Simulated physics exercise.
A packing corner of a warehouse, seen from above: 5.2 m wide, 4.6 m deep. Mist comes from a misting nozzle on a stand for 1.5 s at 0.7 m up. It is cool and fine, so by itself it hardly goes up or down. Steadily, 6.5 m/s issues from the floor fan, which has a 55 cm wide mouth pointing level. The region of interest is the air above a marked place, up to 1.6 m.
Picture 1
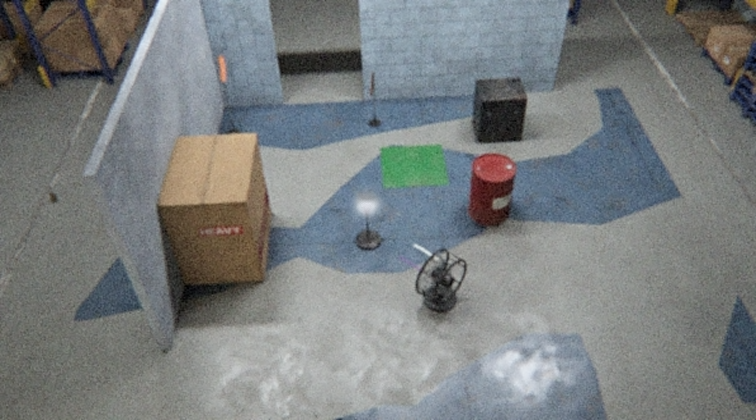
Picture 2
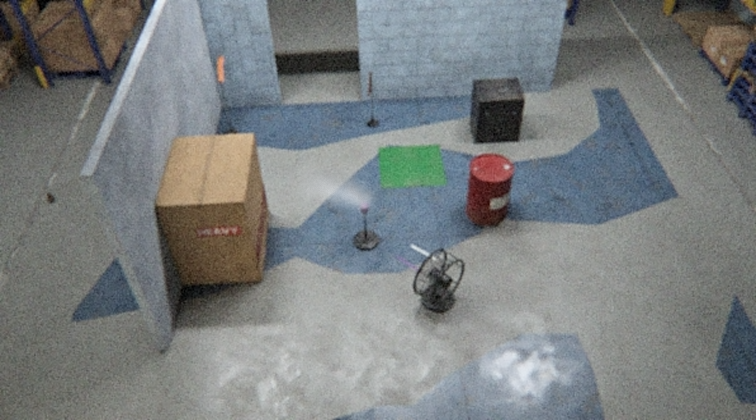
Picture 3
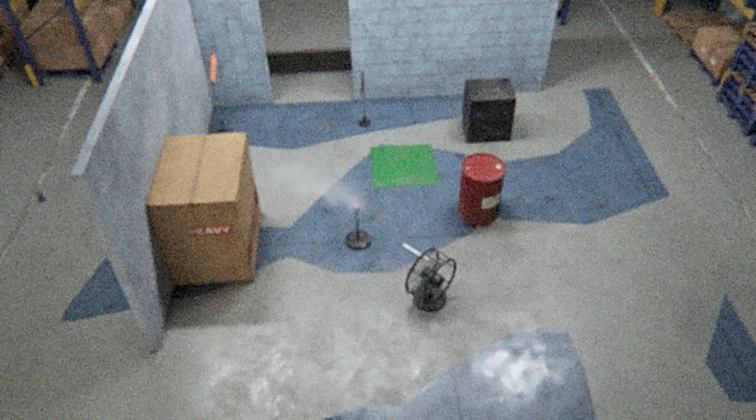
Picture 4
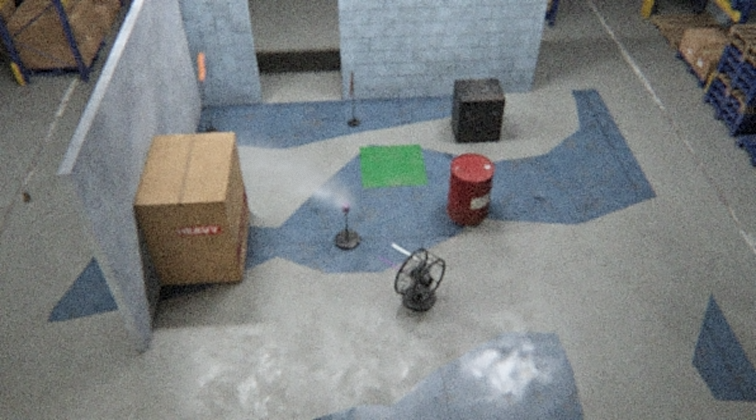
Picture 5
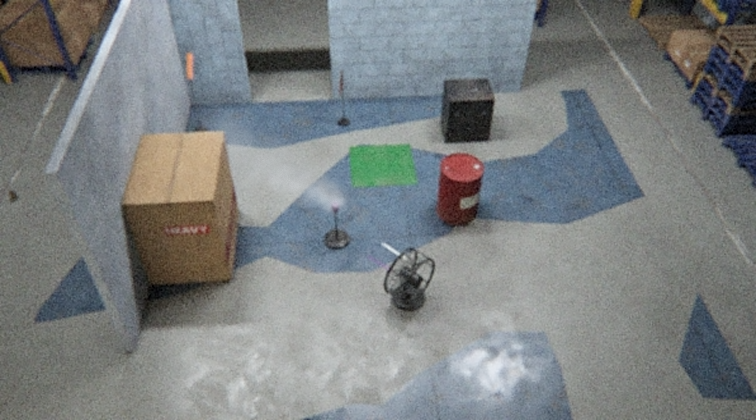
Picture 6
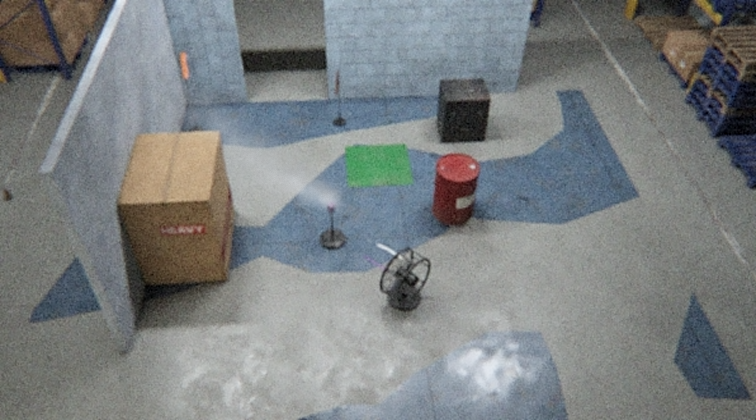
Mist puffed up from a small stand on the warehouse floor, then drifted left and away toward the back wall in a thin, faint streak, while the fan, red barrel and big box stayed put.
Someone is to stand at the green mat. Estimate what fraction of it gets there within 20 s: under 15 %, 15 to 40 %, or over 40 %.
Not even 15 %.
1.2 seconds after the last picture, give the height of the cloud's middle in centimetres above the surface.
Height of middle: Approx. 100 cm.
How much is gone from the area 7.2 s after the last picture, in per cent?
Estimate: Around 80 %.
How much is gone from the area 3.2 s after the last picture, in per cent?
Around 50 percent.
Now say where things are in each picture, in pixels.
In the first frame, the mist is thickest near (366, 203), the misting nozzle on a stand stands at (367, 211) and the floor fan is at (441, 277).
In the second frame, the mist is thickest near (337, 189) and reaches out to (304, 187) and the green mat is centred on (411, 166).
In the third frame, the mist is thickest near (316, 181) and reaches out to (273, 167), a ribbon ends at (361, 96) and a ribbon ends at (212, 55).
In the fourth frame, the mist is thickest near (298, 175) and reaches out to (247, 144), the top of a packing case is at (480, 89) and the top of a barrel is at (473, 167).
In the fifth frame, the mist is thickest near (280, 171) and reaches out to (213, 127).
In the sixth frame, the mist is thickest near (262, 165) and reaches out to (189, 108), a ribbon ends at (336, 95) and a ribbon ends at (183, 53).
Then, 1.2 s after the last picture we count, 0 % has passed over the green mat, with 94 % still about or yet to come, and the middle of the rest is near (209, 88).
Then, 3.2 s after the last picture we count, 0 % has passed over the green mat, with 48 % still about or yet to come, and the middle of the rest is near (281, 16).
Then, 7.2 s after the last picture we count, 0 % has passed over the green mat, with 19 % still about or yet to come, and the middle of the rest is near (267, 45).
Then, 19.2 s after the last picture we count, 0 % has passed over the green mat, with 4 % still about or yet to come.
